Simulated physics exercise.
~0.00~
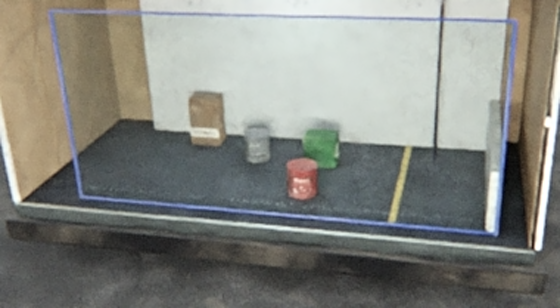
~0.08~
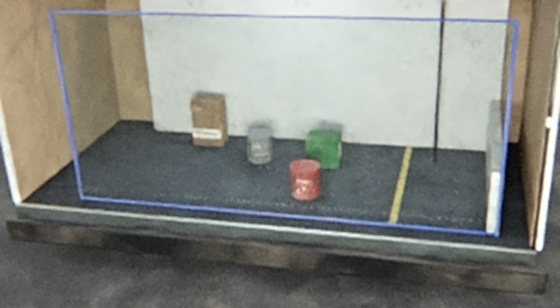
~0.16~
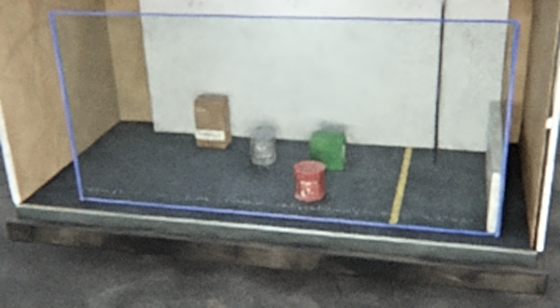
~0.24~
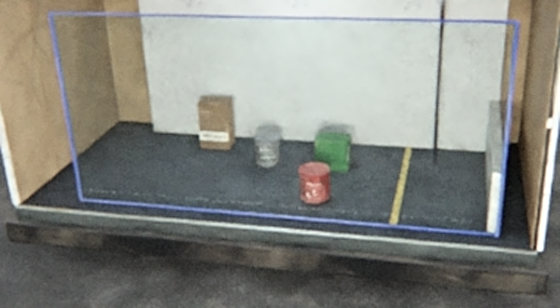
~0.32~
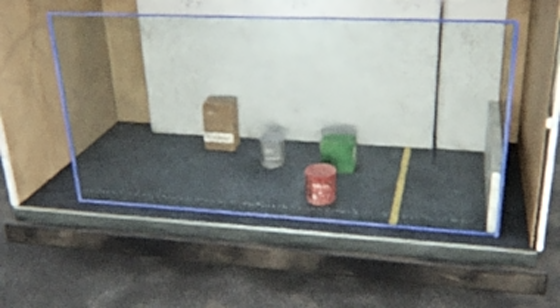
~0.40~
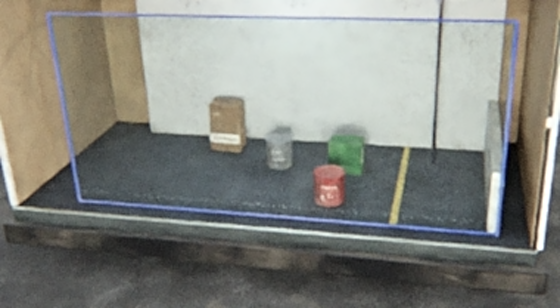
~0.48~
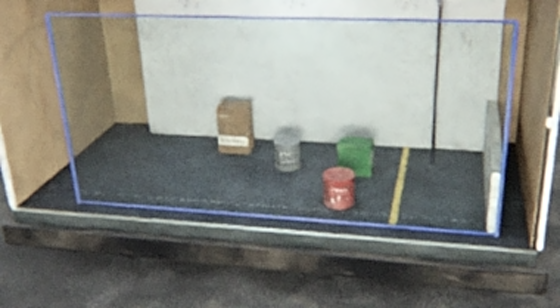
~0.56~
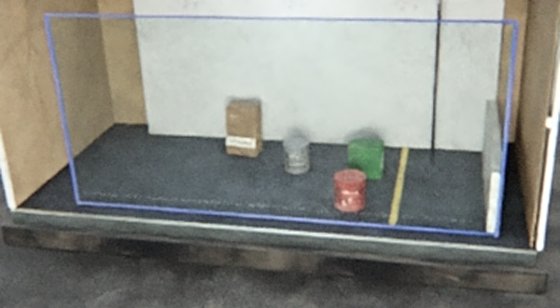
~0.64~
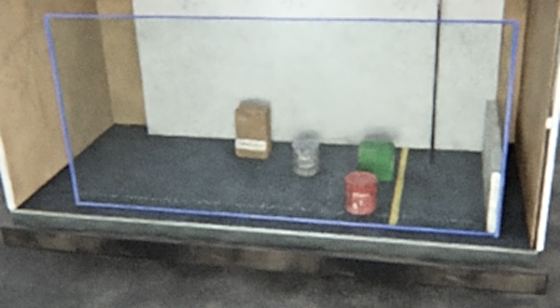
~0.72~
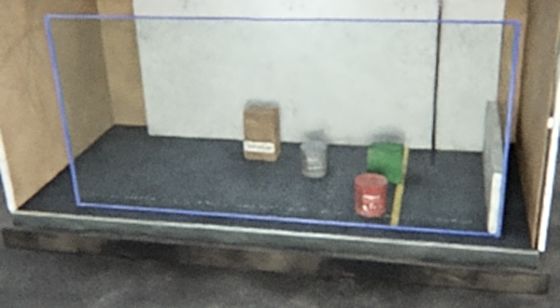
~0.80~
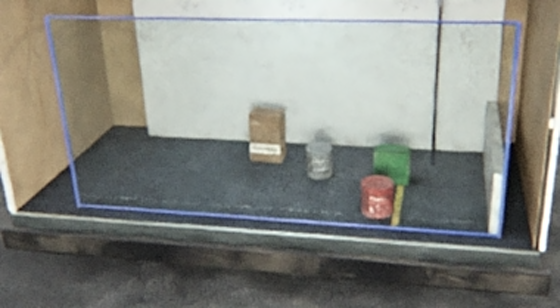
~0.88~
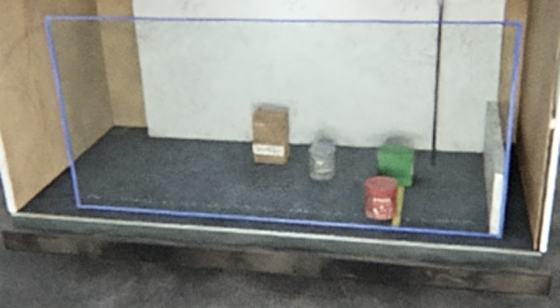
The cargo bay of a box van, with a dark floor, wooden side walls and a pale back wall, is seen from outside its open side and slightly above. A brown upright box stands at the left, a grey bucket beside it, a green carton further right and a red bucket nearest the viewer, with a yellow line across the floor to their right. At first the loose items barely shift. Then all four slide steadily right together, staying upright, while the view drifts slightly. They slow and settle, the red bucket stopping just short of the yellow line.
